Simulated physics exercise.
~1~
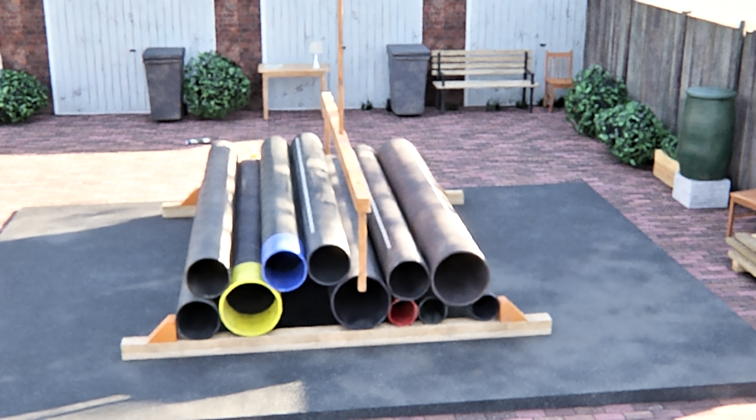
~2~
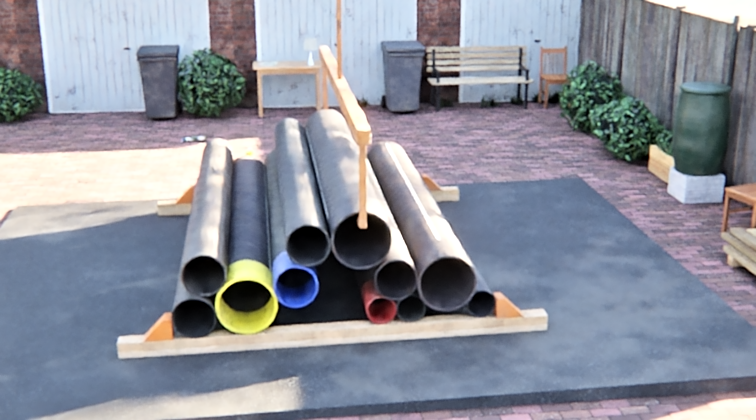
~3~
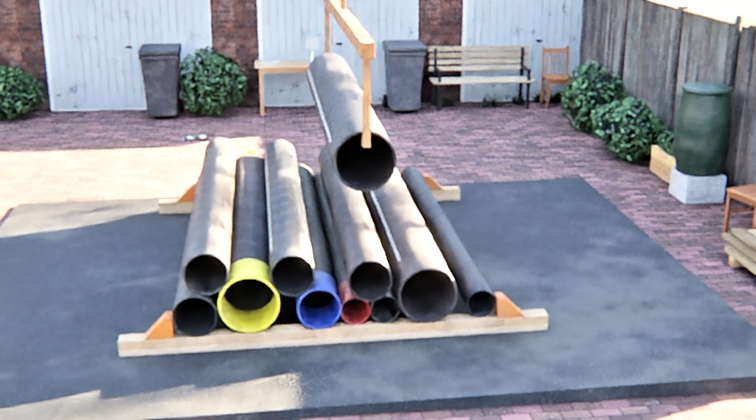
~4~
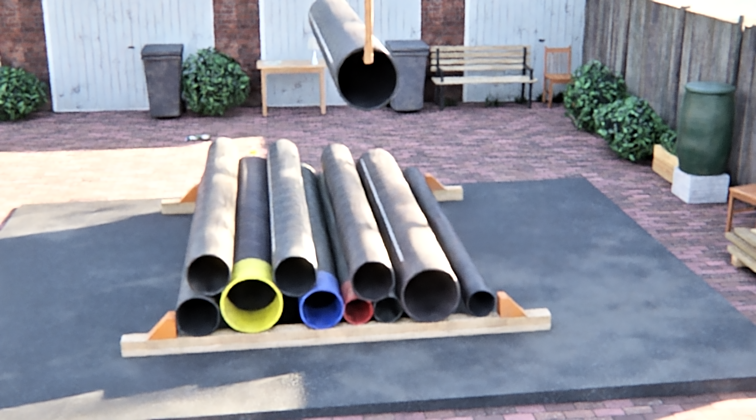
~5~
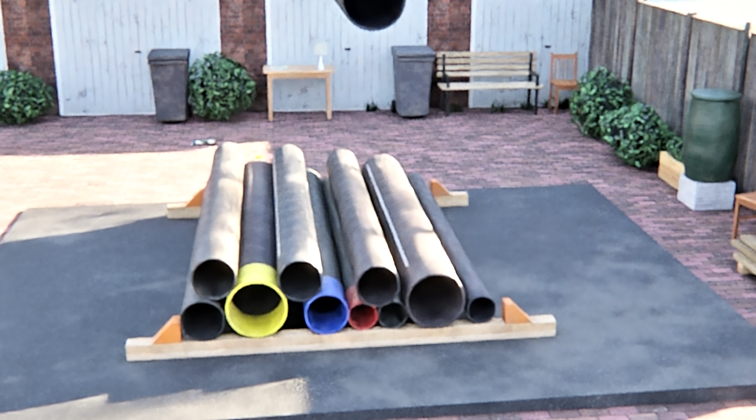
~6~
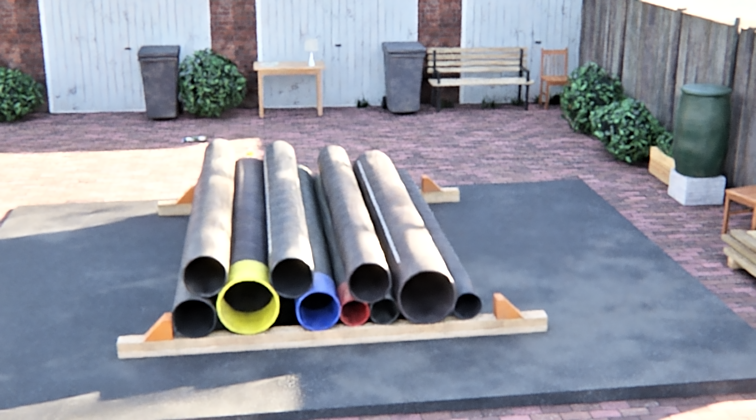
Dark pipe hooked by a crane rising out of a stack and leaving view, the remaining pipes rolling and settling lower.
